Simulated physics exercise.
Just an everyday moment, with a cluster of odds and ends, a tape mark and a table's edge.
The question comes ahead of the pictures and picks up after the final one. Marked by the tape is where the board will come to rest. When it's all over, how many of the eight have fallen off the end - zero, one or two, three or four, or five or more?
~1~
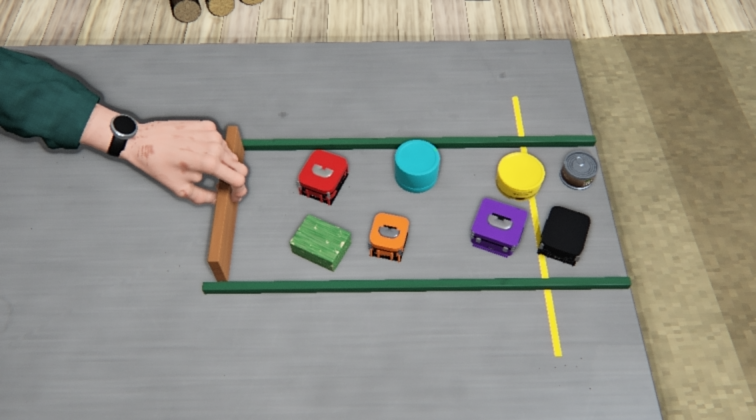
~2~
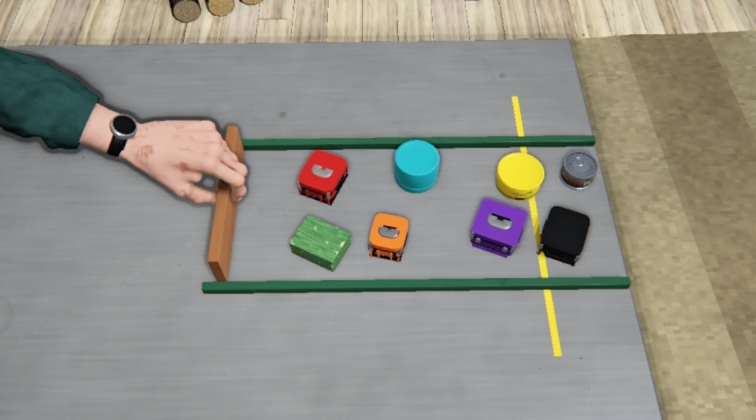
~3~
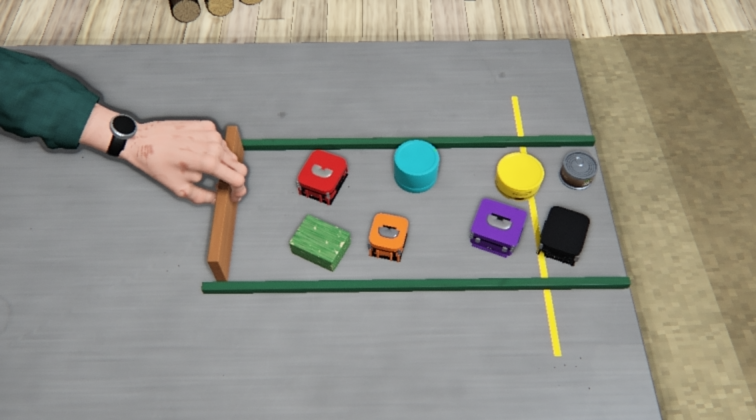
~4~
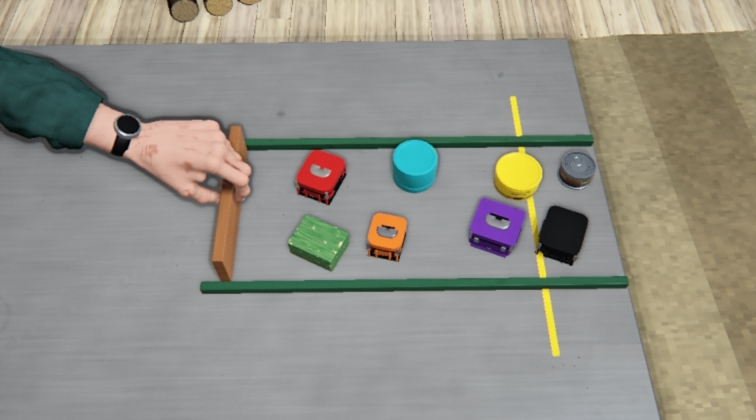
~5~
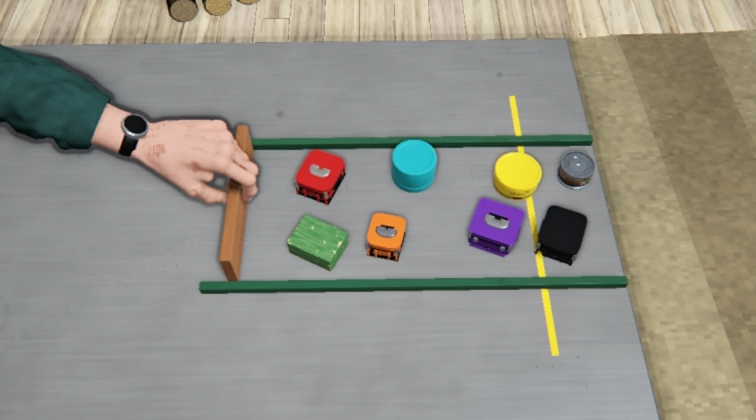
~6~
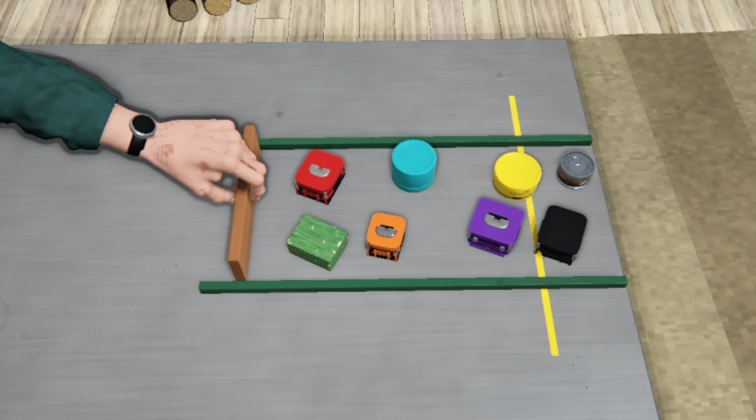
Dropped off the end are no fewer than three and no more than four.
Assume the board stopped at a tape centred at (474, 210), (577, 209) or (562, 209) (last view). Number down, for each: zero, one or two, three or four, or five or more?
1 or 2; at least five; 5 or more.
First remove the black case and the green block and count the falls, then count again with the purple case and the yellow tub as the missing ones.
First 2, second 2.
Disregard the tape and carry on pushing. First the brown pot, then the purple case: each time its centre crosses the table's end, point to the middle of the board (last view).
Near (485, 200) and (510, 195).
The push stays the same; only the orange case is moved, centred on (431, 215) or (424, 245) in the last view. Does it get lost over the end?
Case one, it is still there; case two, it is still there.
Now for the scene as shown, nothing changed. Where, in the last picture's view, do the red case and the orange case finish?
Final positions - red case around (544, 168), orange case around (604, 237).
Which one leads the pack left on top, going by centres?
The yellow tub.
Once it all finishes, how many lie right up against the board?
The count comes out at 2.
Soon after, none off yet; brown pot at rest near (575, 170); black case at rest near (560, 235); yellow tub at rest near (516, 177).
Then, none off yet; brown pot at rest near (575, 170); black case at rest near (563, 235); yellow tub at rest near (516, 177).
Further on, none off yet; brown pot moved about its own width near (599, 166); black case tipped a little near (630, 236); yellow tub moved about its own width near (574, 187).
By the end, the number that fall off is three or four; fallen, purple case, black case and brown pot.
